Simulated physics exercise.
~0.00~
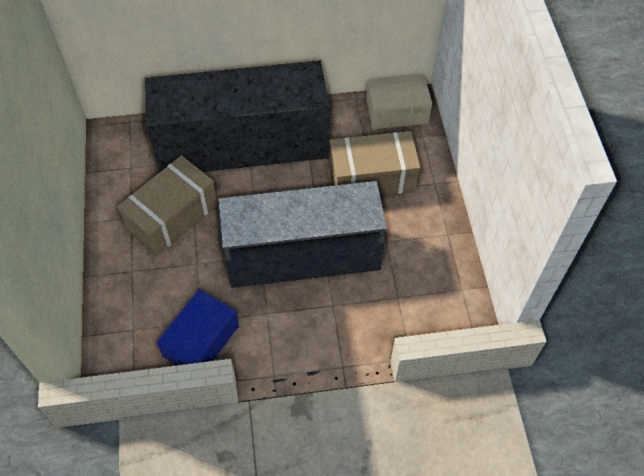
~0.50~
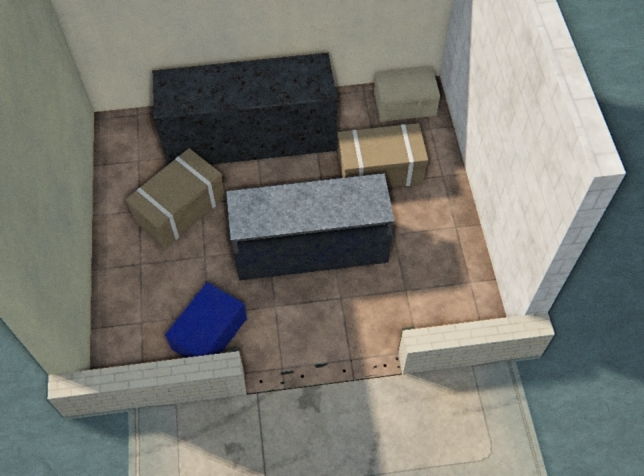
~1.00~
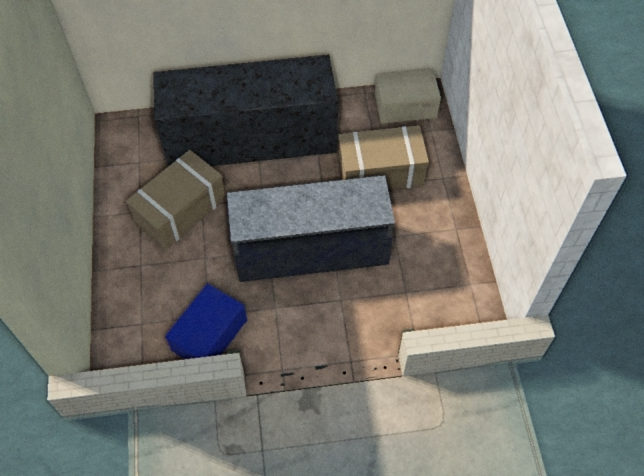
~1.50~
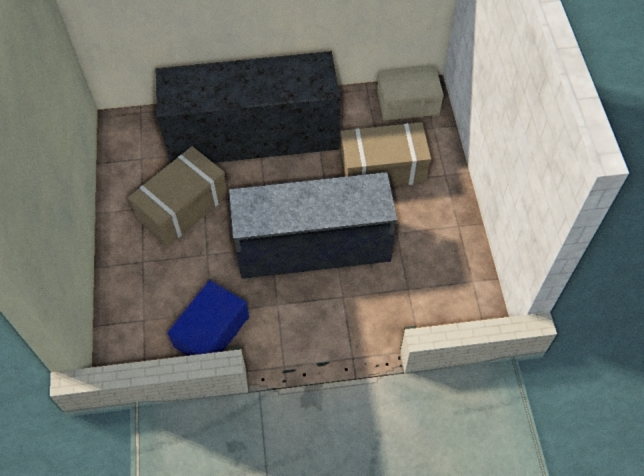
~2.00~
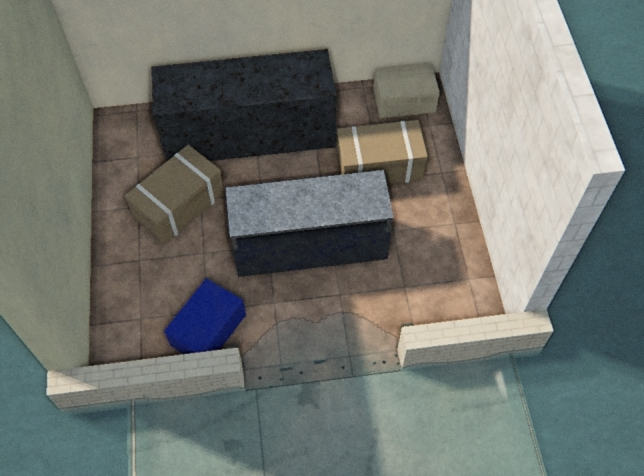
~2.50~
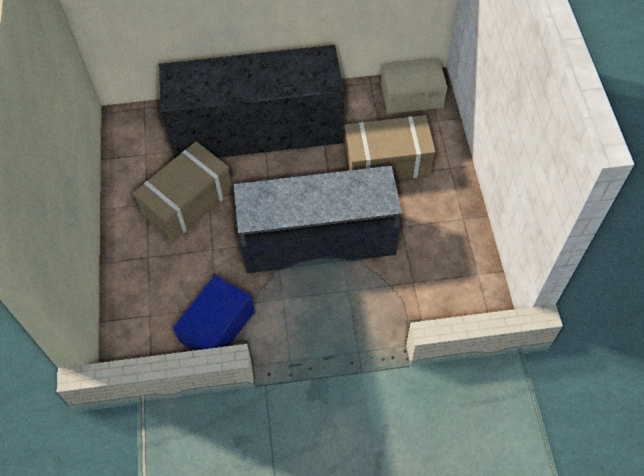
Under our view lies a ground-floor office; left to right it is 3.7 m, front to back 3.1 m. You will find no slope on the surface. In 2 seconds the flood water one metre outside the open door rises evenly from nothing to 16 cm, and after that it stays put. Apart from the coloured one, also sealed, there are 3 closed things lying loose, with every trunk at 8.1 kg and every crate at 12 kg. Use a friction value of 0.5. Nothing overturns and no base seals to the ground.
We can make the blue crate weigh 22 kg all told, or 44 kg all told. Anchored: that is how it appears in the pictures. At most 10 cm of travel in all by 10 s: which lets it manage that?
I would say it takes the heavier mass.
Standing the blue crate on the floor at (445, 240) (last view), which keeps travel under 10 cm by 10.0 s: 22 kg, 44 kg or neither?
The answer: You need the heavier weight.
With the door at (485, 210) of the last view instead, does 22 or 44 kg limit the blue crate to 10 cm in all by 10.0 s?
Well, then the greater option is needed.
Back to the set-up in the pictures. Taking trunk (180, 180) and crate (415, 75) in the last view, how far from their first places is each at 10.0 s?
Respectively 50 and 50 cm.
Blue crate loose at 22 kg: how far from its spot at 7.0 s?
I'd put it at roughly 50 cm.
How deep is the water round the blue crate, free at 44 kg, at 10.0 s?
9 cm, roughly.
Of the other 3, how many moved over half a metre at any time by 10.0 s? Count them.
Count: 2.
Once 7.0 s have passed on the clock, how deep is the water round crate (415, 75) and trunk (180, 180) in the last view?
Close to 6 and 3 centimetres.
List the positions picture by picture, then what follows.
The first picture shows the blue crate at (197, 327) rests on the ground; 0.0 m2 under water; 0 of 4 have shifted.
The second picture shows the blue crate at (205, 319), on the bottom; water covers 0.0 m2; 0 of 4 have shifted.
The third picture shows the blue crate at (205, 321) rests on the ground; water covers 0.0 m2; 0 of 4 have shifted.
The fourth picture shows the blue crate at (207, 317) rests on the ground; water covers 0.0 m2; 0 of 4 have shifted.
The fifth picture shows the blue crate at (204, 315) rests on the ground; 0.4 m2 under water; 0 of 4 have shifted.
The sixth picture shows the blue crate at (213, 312), on the bottom; 1.1 m2 under water; 0 of 4 have shifted.
After 3.5 s the blue crate would be 0 cm from its start with 22 kg and 0 cm from its start with 44 kg; 5 cm of water round it then.
After 4.5 s the blue crate would be 19 cm from its start with 22 kg and 0 cm from its start with 44 kg; 7 cm of water round it then.
After 7.0 s the blue crate would be 48 cm from its start with 22 kg and 0 cm from its start with 44 kg; 9 cm of water round it then.
After 10.0 s the blue crate would be 88 cm from its start with 22 kg and 0 cm from its start with 44 kg; 9 cm of water round it then.
